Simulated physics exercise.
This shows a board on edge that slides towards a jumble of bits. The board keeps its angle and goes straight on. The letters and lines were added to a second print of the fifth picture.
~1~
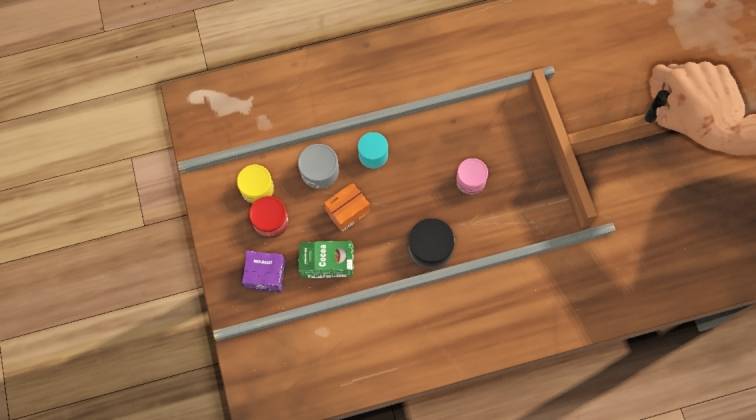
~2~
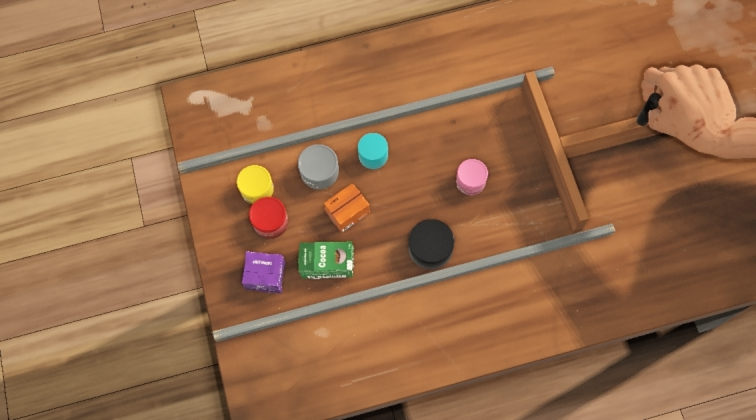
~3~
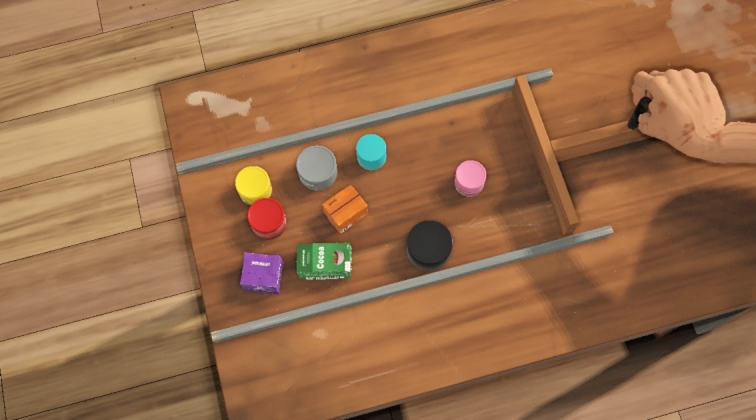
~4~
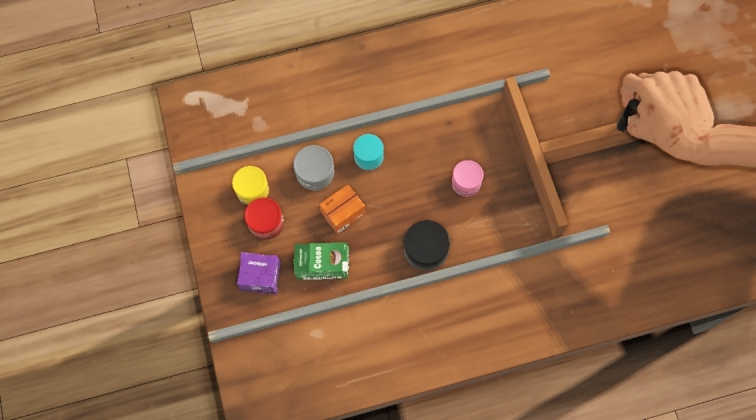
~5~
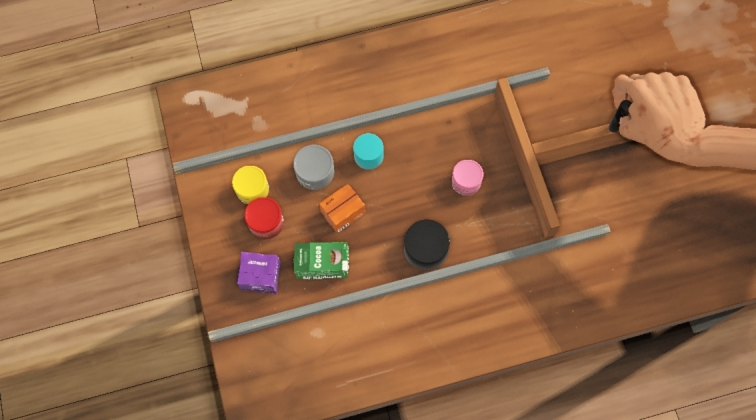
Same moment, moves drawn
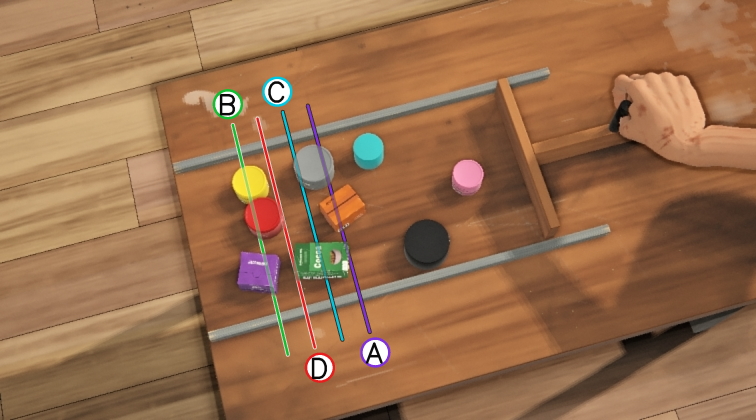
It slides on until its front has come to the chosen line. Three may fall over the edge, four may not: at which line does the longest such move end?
No farther than B.
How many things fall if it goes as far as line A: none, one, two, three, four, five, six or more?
The count is none.
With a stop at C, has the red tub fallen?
No.
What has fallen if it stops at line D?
It is the purple box.
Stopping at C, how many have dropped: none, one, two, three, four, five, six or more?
In all, none.
On the copy, A at (337, 214); B at (259, 234); C at (311, 221); D at (285, 228).
On B. First, board (432, 176); black pot (422, 246); pink jar (413, 193).
Then, board (335, 201); purple box (228, 276); yellow tub (236, 190).
Finally, board (259, 221); purple box over the edge; yellow tub over the edge; three fallen.
By contrast, A is within the limit but short; C is within the limit but short; D is within the limit but short.
